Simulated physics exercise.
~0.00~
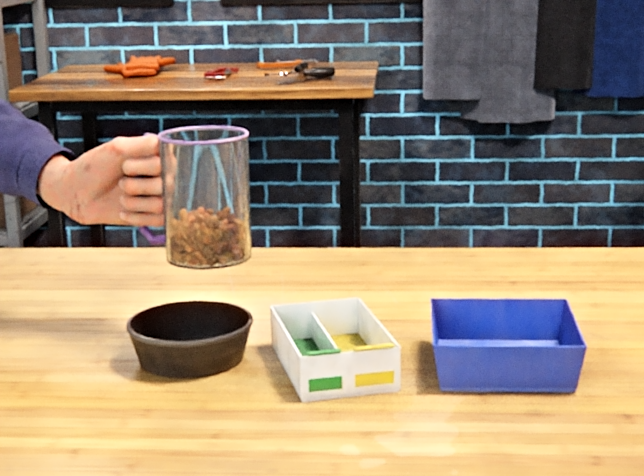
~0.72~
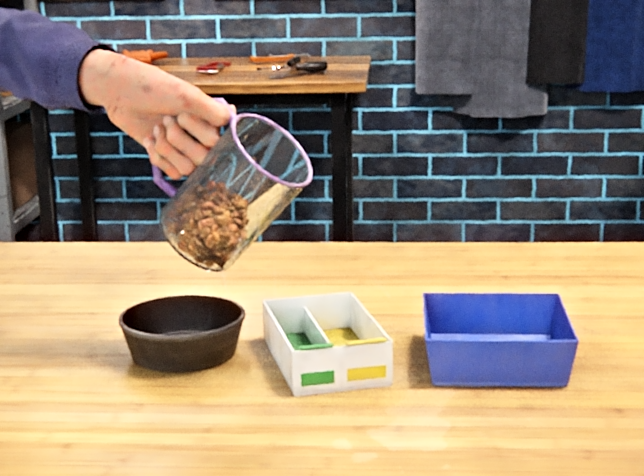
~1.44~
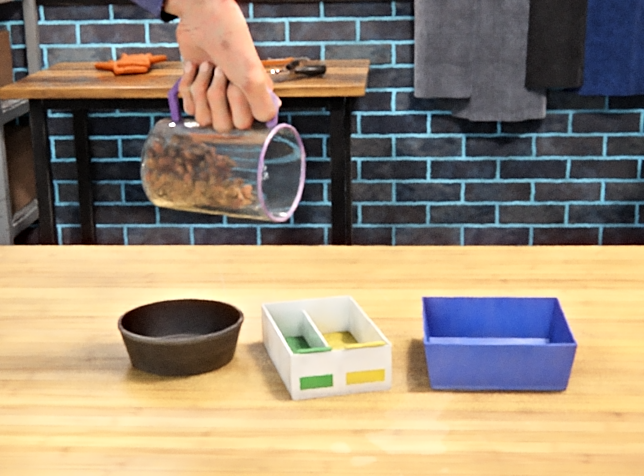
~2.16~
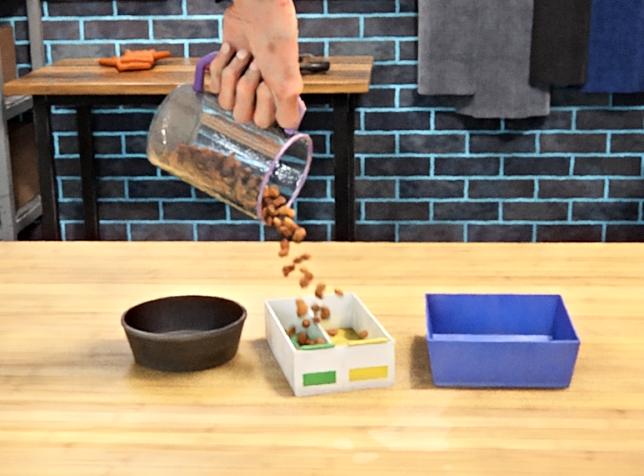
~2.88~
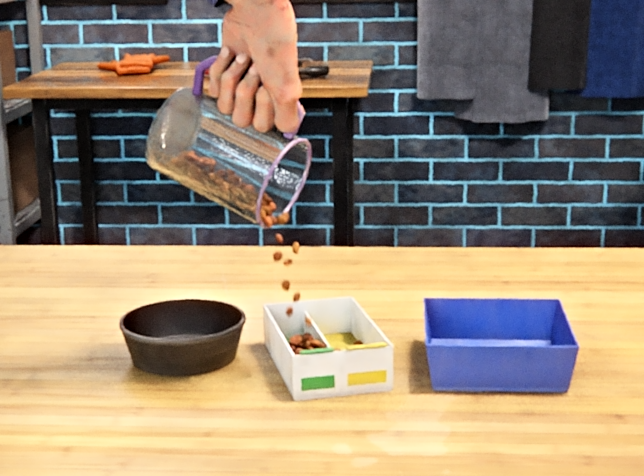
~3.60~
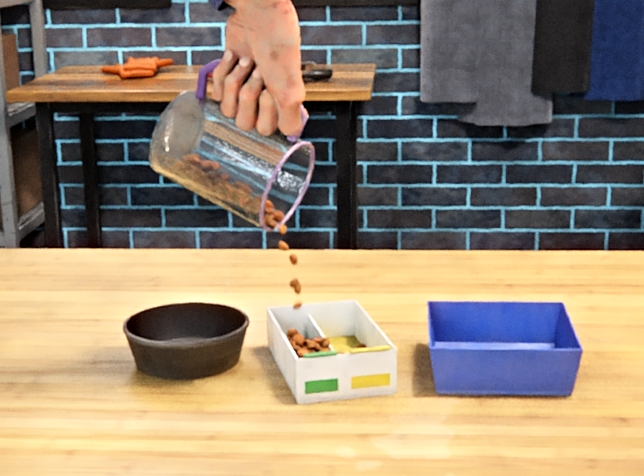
A hand tilts a clear cup and pours brown kibble mostly into the white tin's green section.
